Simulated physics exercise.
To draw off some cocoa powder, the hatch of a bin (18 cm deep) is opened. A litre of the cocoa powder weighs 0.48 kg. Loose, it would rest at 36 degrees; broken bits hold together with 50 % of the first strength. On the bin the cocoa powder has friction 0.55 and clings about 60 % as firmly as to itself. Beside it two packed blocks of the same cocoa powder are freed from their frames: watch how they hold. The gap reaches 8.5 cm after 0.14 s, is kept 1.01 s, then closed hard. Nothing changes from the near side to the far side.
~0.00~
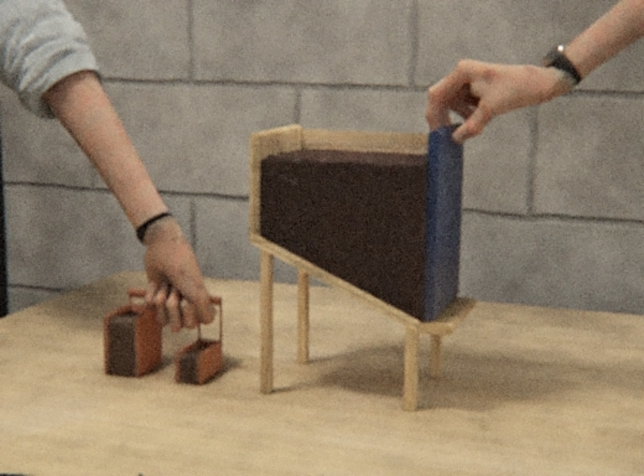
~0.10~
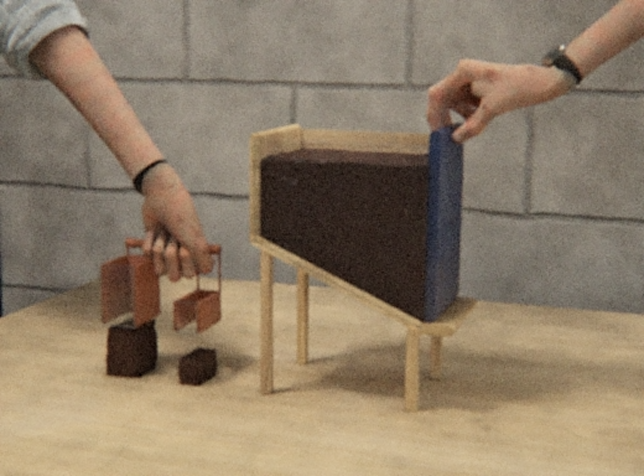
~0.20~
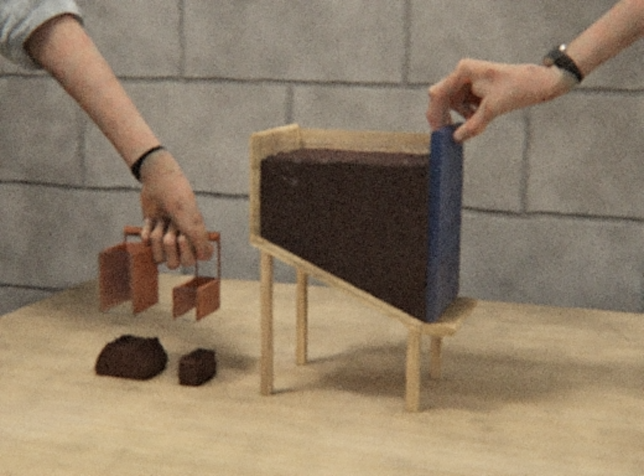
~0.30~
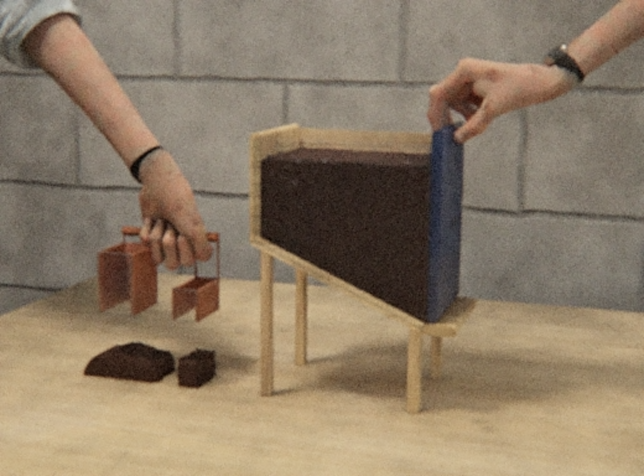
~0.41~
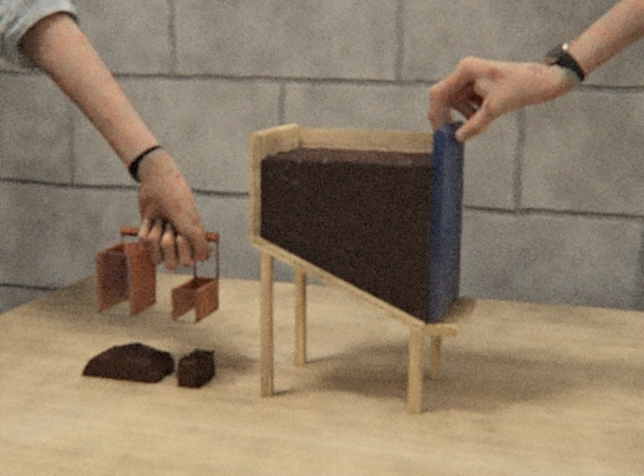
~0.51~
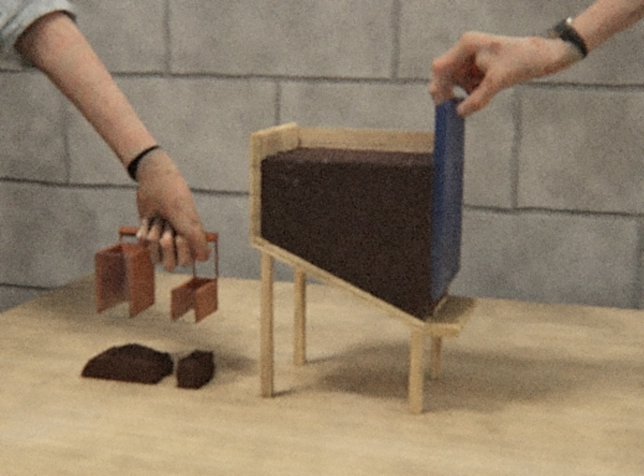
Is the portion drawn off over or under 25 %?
The portion drawn off is over 25 %.
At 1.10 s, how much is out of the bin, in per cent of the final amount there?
Some 40 per cent.
After 0.78 s, the hatch is 8.5 cm open and 5 % is out.
After 1.10 s, the hatch is 8.5 cm open and 16 % is out.
After 1.43 s, the hatch is 8.5 cm open and 26 % is out.
After 1.75 s, the hatch is 2.1 cm open and 37 % is out.
After 2.07 s, the hatch is shut and 38 % is out.
